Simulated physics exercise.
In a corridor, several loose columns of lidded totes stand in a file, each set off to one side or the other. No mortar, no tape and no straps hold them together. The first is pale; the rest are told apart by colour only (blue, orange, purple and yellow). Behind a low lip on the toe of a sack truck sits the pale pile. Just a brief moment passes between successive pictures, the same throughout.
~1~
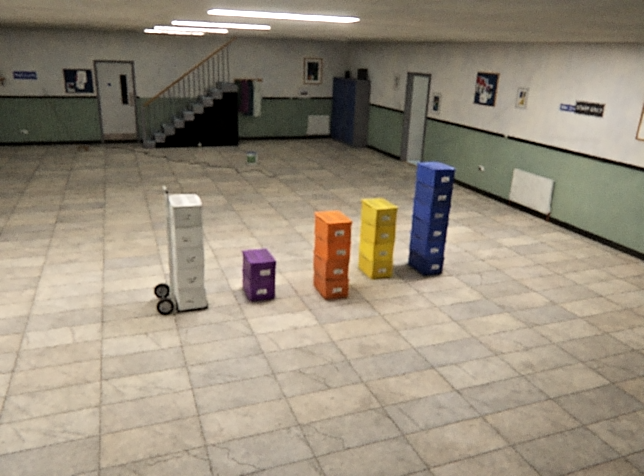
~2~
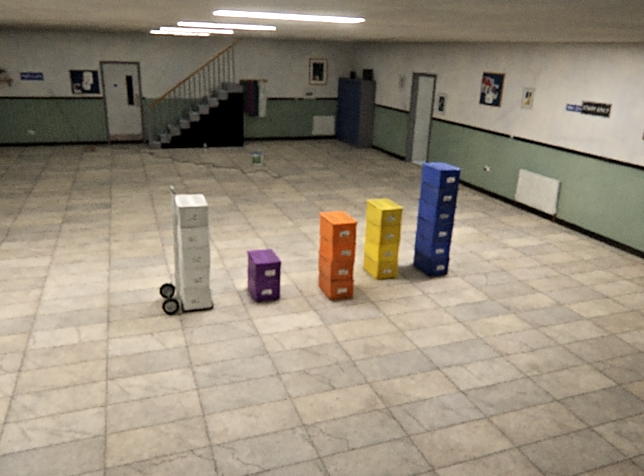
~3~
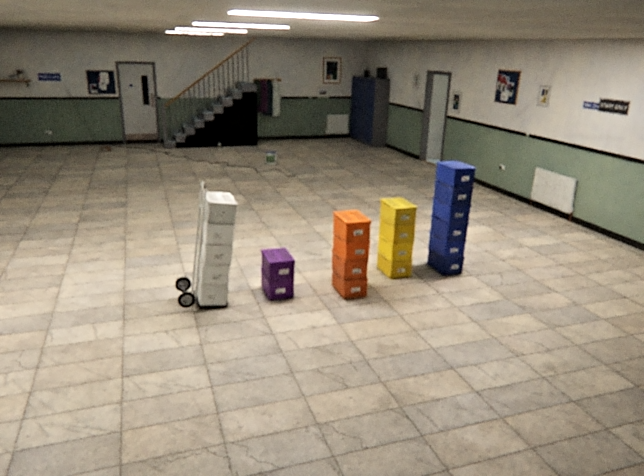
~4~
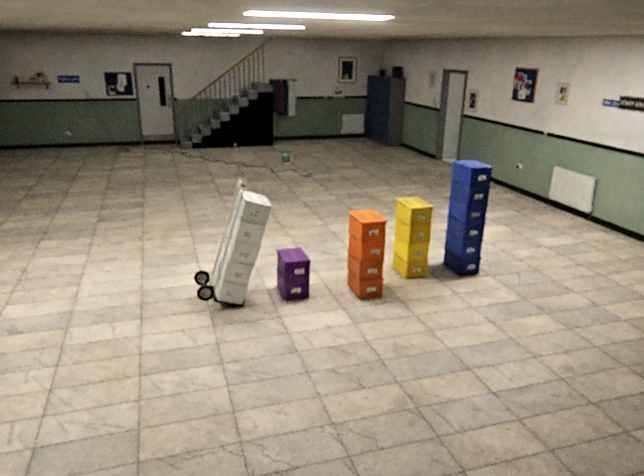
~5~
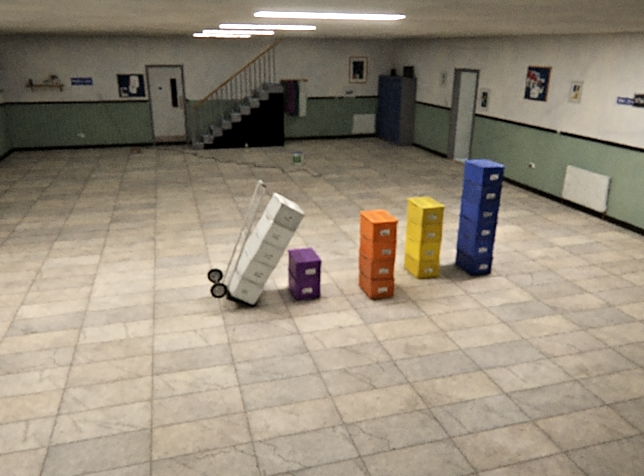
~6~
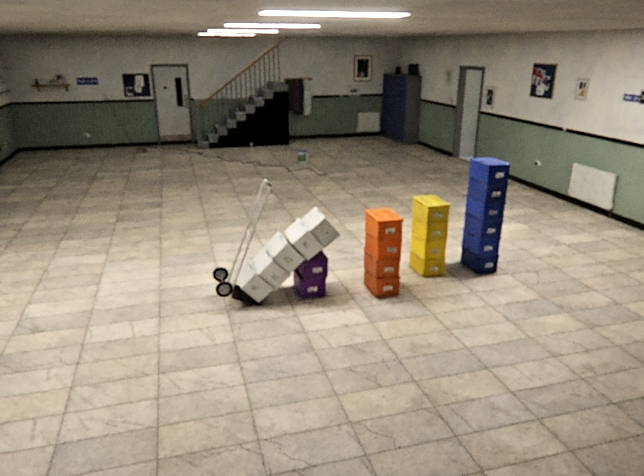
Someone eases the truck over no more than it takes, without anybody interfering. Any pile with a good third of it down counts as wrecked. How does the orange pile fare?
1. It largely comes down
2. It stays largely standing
It stays largely standing.
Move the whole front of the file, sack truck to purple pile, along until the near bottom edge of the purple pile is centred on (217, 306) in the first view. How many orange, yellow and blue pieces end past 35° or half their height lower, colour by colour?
Result - orange at 0, yellow at 0, blue at 0.
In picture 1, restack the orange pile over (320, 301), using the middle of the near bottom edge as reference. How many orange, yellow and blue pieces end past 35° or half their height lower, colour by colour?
Colour by colour, I'd say orange 0, yellow 0 and blue 0.
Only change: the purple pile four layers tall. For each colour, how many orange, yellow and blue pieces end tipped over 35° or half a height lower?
Going pile by pile: Orange 3, yellow 0, blue 0.
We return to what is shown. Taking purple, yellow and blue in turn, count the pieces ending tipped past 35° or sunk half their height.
Purple: 1, yellow: 0, blue: 0.
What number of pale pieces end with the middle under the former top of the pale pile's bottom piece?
The pale count is 3.
Just after the last frame, 5 of the pale pile down; none of the 4 orange totes down (0 of 16 in all colours); top orange tote unmoved; top purple tote moved a little.
A moment on, 5 of the pale pile down; none of the 4 orange totes down (0 of 16 in all colours); top orange tote unmoved; top purple tote tilted a little.
Further on, 4 of the pale pile down; none of the 4 orange totes down (1 of 16 in all colours); top orange tote unmoved; top purple tote on its side.
When it is over, 4 of the pale pile down; none of the 4 orange totes down (1 of 16 in all colours); top orange tote unmoved; top purple tote on its side. In pixels of the last frame, middles, top orange tote near (384, 224), top purple tote near (333, 277).
